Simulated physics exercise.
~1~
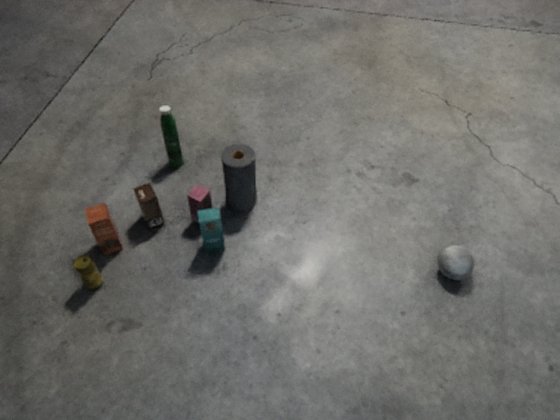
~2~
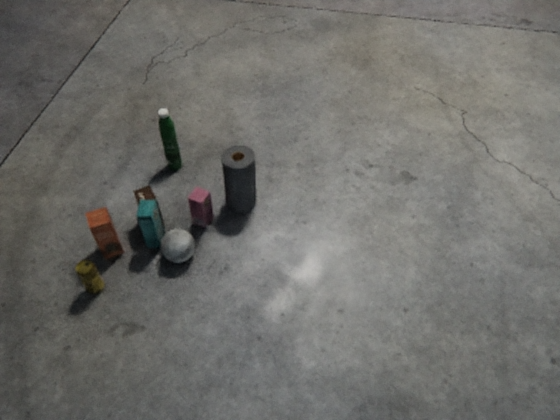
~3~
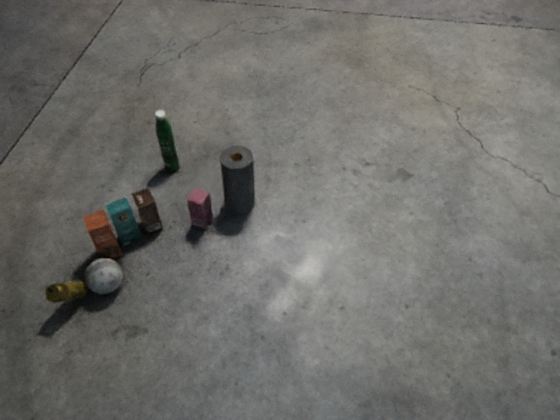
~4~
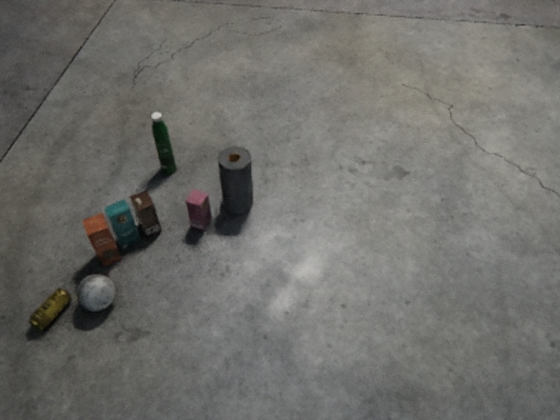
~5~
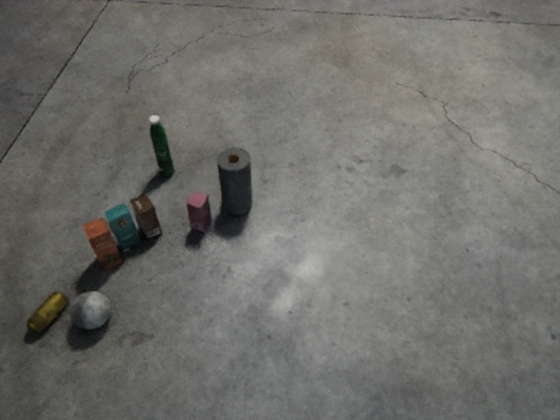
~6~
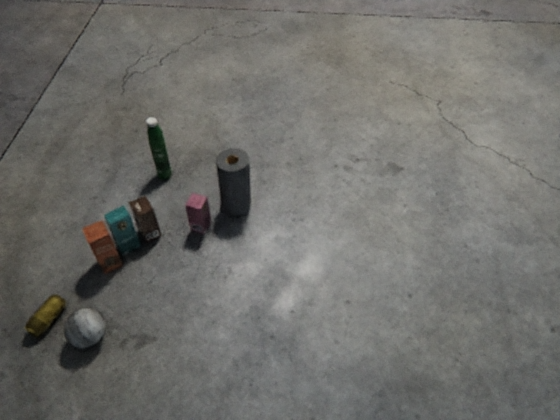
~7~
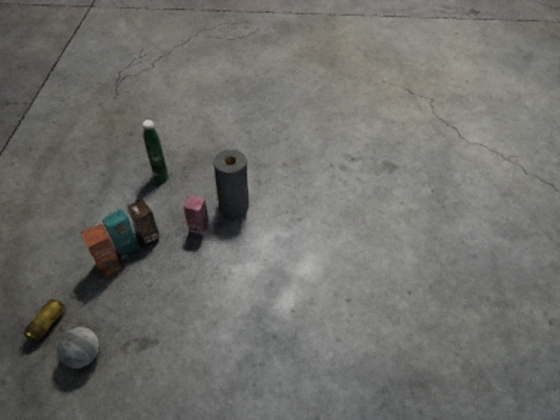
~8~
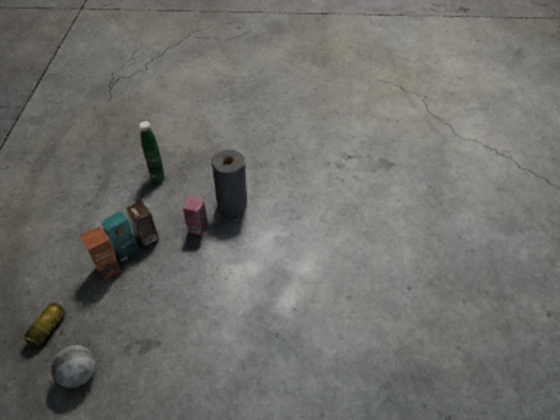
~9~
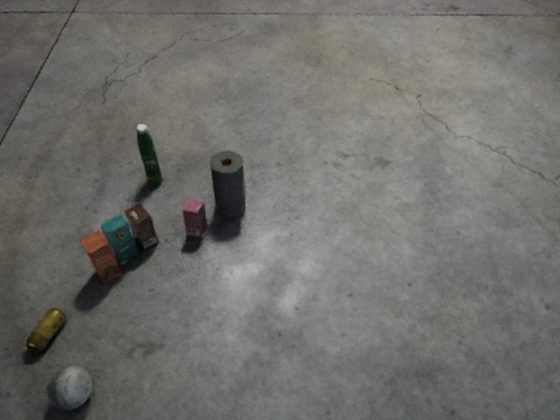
A white ball rolls left, shoves the turquoise carton aside, topples the yellow can, and rolls on.
